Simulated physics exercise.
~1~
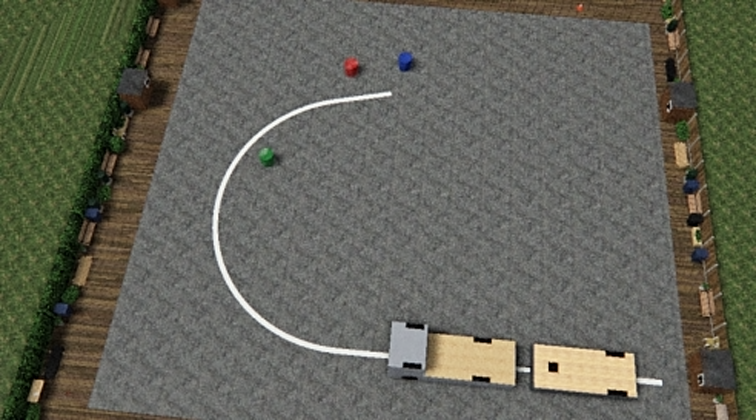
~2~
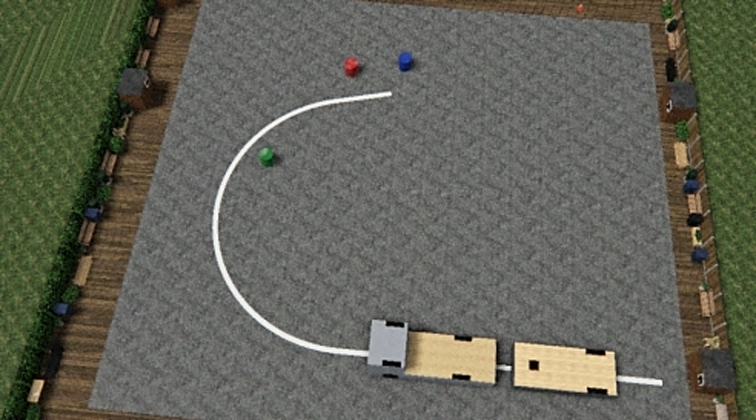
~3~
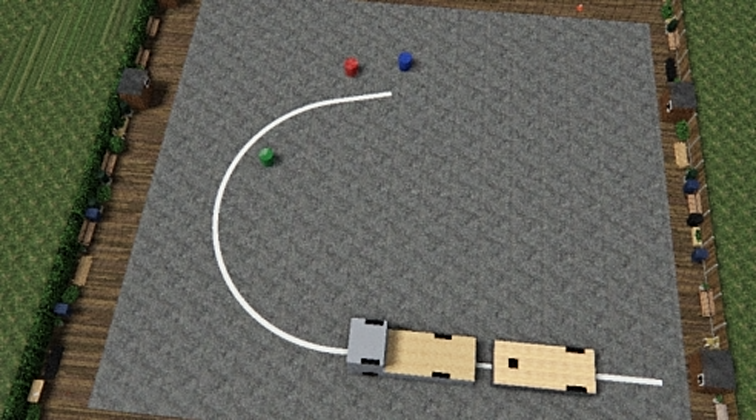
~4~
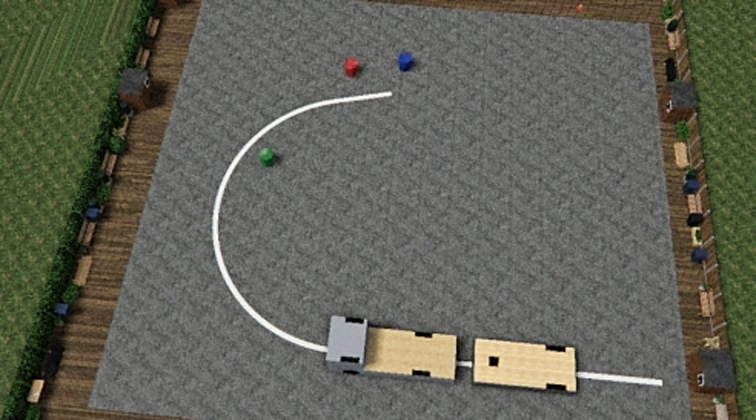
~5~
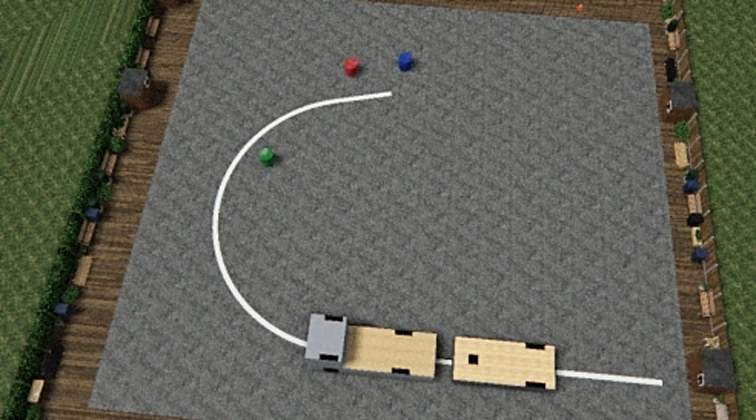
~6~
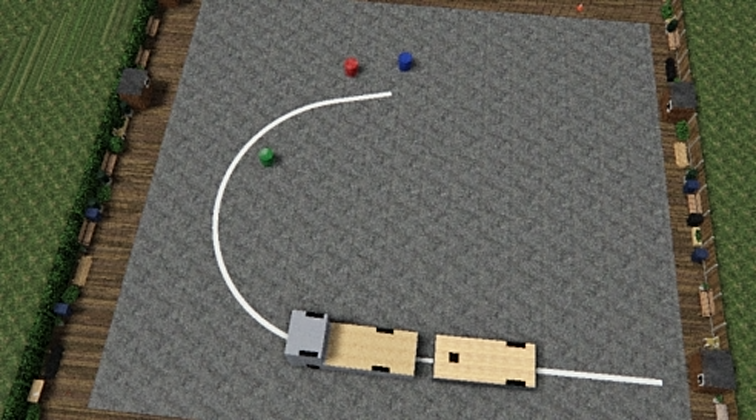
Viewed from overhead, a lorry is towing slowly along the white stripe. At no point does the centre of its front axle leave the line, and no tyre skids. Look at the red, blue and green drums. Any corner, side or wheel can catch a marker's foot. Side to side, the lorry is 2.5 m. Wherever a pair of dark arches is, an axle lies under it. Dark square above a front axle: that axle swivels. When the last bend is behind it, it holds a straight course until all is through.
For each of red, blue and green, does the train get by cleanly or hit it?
Red - cleared. Blue - cleared. Green - hit.
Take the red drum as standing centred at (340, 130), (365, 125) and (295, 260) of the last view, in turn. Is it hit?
In the first spot it is contacted, in the second contacted, and in the third left alone.
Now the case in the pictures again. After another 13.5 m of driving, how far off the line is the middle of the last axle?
I'd put the gap at around 100 cm.
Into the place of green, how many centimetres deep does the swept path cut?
Green 170.
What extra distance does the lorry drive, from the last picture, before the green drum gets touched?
Roughly 17.5 metres more.
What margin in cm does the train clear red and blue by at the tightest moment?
Red 20 and blue 30.
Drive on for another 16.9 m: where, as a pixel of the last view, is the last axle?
Around (271, 293).
After another 17.5 m, the last axle is at (266, 287) of the last picture, 150 cm off the line; the lorry has hit green.
After another 25.6 m, the last axle is at (243, 198) of the last picture, 185 cm off the line; red has been passed with 25 cm to spare.
After another 29.2 m, the last axle is at (260, 160) of the last picture, 195 cm off the line; blue has been passed with 30 cm to spare.
After another 42.0 m, the last axle is at (414, 86) of the last picture, 40 cm off the line; 1 of 3 struck in all.
